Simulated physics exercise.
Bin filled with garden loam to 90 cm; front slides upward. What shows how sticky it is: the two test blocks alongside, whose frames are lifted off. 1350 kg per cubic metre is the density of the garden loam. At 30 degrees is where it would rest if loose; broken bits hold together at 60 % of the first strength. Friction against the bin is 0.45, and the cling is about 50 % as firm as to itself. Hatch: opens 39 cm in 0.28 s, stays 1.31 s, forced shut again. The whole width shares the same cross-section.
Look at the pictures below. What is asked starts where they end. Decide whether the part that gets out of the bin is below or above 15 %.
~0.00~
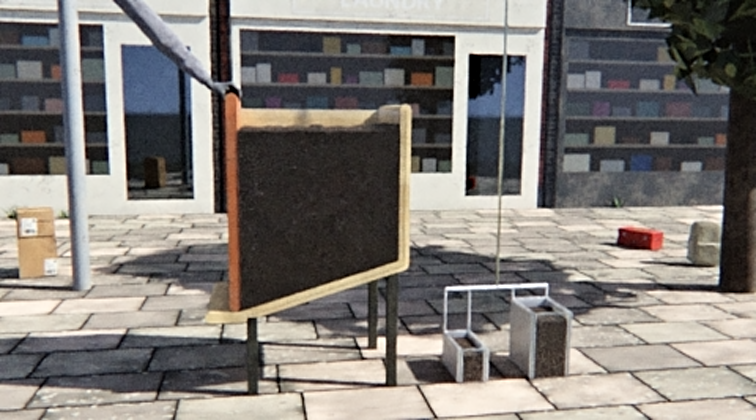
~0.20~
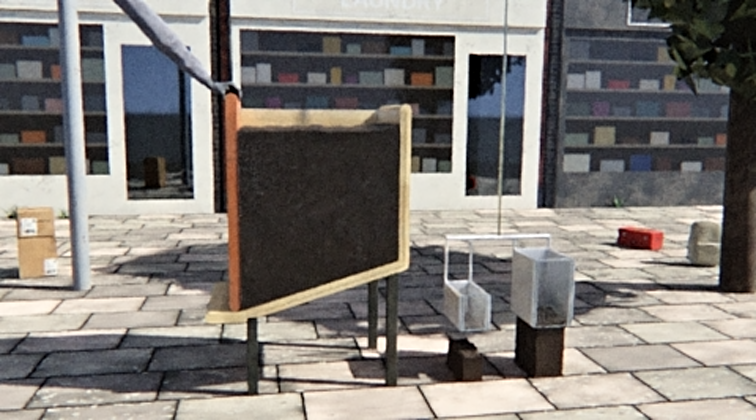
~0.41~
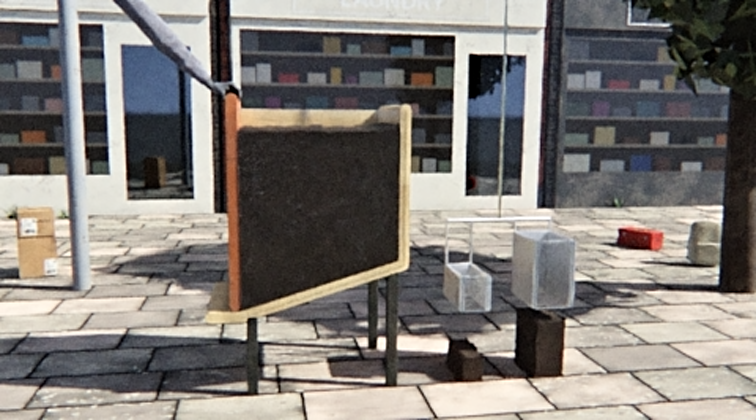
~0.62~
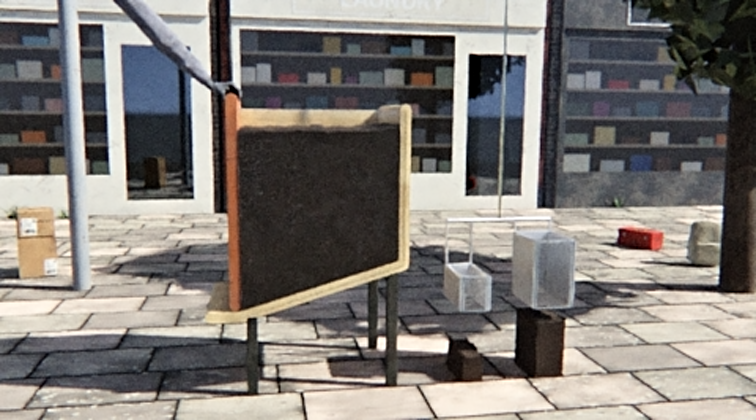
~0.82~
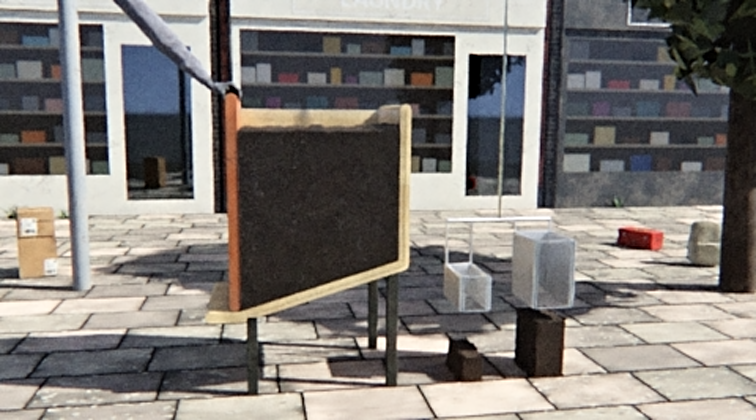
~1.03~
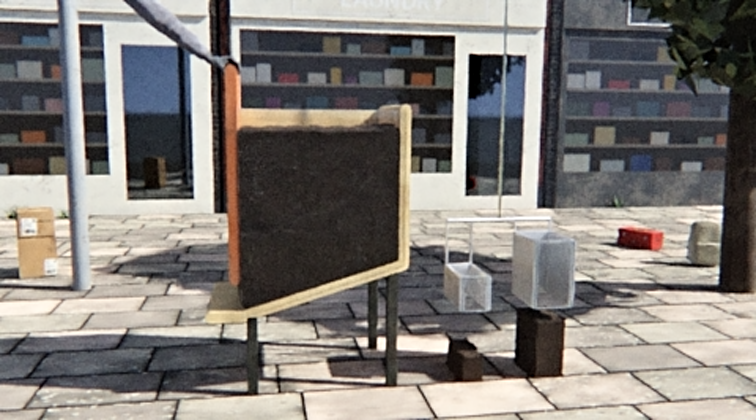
Prediction - lower than 15 percent.
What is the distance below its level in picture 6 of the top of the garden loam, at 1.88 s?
Roughly 0 centimetres, give or take.
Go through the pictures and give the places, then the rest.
The first frame shows top of the hatch at (231, 99), not yet moved; highest point of the garden loam at (276, 129); test blocks 15 cm, 32 cm high (left to right).
The second frame shows top of the hatch at (231, 99), not yet moved; highest point of the garden loam at (276, 129); test blocks 15 cm, 32 cm high (left to right).
The third frame shows top of the hatch at (231, 99), not yet moved; highest point of the garden loam at (276, 129); test blocks 15 cm, 32 cm high (left to right).
The fourth frame shows top of the hatch at (231, 99), not yet moved; highest point of the garden loam at (276, 129); test blocks 15 cm, 32 cm high (left to right).
The fifth frame shows top of the hatch at (231, 99), not yet moved; highest point of the garden loam at (276, 129); test blocks 15 cm, 32 cm high (left to right).
The sixth frame shows top of the hatch at (230, 70), moved 13 cm; highest point of the garden loam at (342, 129); test blocks 15 cm, 32 cm high (left to right).
By 1.42 s, the hatch is 39 cm open and 0 % is out.
By 1.88 s, the hatch is 39 cm open and 0 % is out.
By 2.34 s, the hatch is 39 cm open and 0 % is out.
By 2.80 s, the hatch is 10 cm open and 0 % is out.
By 3.36 s, at the end, the hatch is shut and 1 % is out.
